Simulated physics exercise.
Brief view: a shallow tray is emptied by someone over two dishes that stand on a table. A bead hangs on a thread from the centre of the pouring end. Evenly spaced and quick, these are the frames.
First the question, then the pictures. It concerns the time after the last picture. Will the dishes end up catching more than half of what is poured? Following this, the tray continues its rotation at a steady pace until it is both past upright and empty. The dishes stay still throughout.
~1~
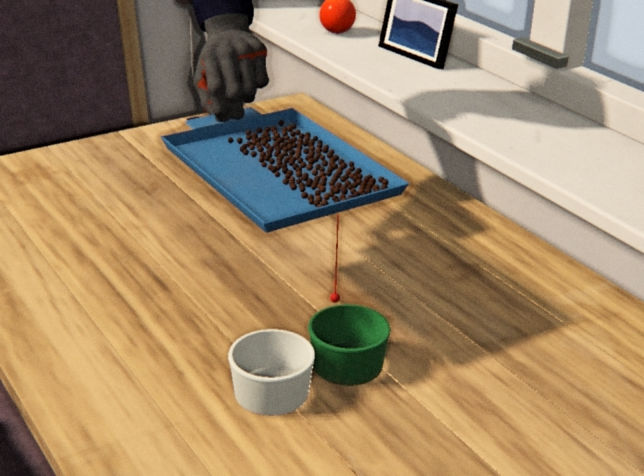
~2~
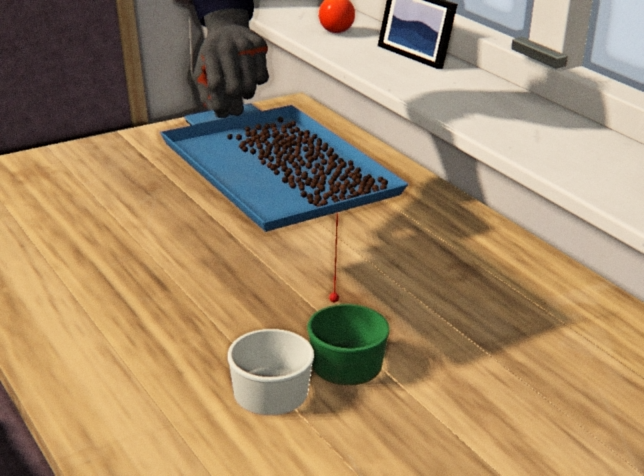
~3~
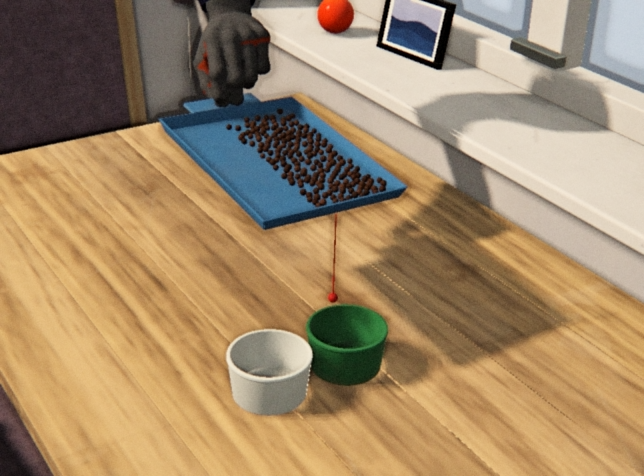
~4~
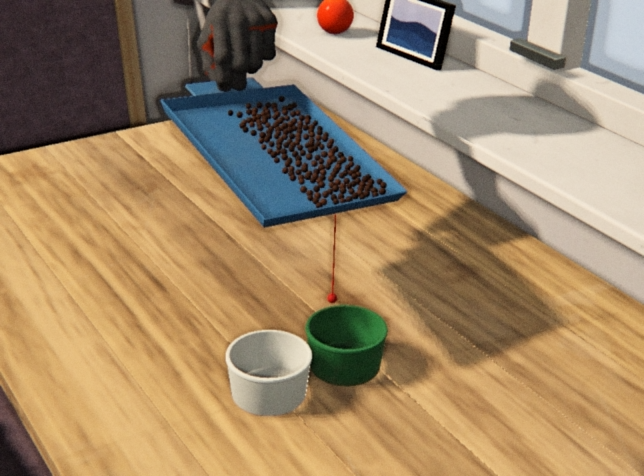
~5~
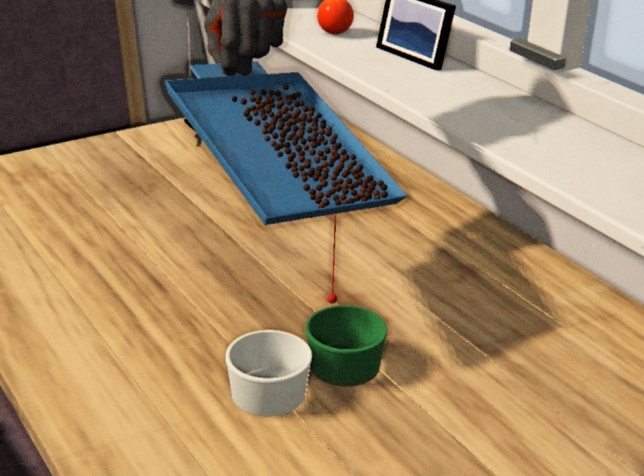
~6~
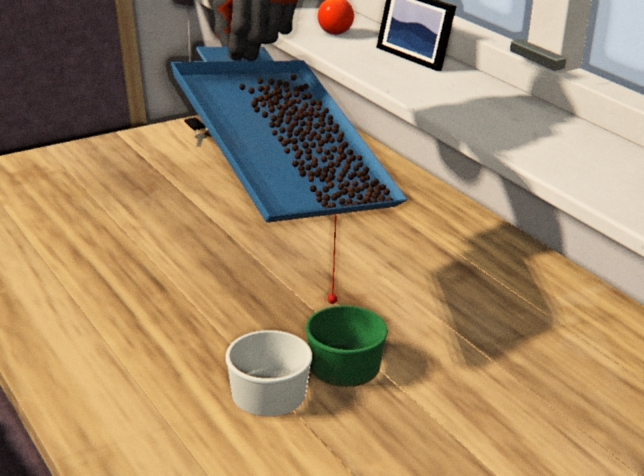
No: Most of it finds no dish.
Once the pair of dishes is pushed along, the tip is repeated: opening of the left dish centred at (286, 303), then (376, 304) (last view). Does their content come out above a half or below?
Well, a minority share the first time and a majority share the next.
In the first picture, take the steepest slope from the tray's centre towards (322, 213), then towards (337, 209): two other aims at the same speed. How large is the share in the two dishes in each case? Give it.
I'd put it at some 70 % and then some 50 %.
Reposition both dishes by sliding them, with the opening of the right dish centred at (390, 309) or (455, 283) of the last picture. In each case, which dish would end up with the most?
Well, the right-side one at the first spot and the left-side one at the second.
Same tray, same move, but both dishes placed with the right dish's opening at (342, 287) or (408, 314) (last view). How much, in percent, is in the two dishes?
First 0 per cent, second 70 per cent.
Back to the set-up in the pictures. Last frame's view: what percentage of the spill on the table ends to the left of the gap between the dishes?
Estimate: About 0 per cent.
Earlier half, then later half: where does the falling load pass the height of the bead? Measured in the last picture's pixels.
I'd say close to (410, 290) at first and close to (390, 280) later on.
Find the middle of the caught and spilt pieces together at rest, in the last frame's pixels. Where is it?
Somewhere around (425, 343) in the last picture.
Shortly afterwards, tray tipped steeply; near two thirds on the tray; only a few outside both; near a quarter in the air.
Next, tray tipped past a quarter turn; only a few on the tray; a little in the right dish; the bulk outside both; a little in the air.
Some moments later, tray tipped past a quarter turn; a little in the right dish; all but a few outside both.
In the end, tray tipped past a quarter turn; none at all in the left dish; a little in the right dish; all but a few outside both.
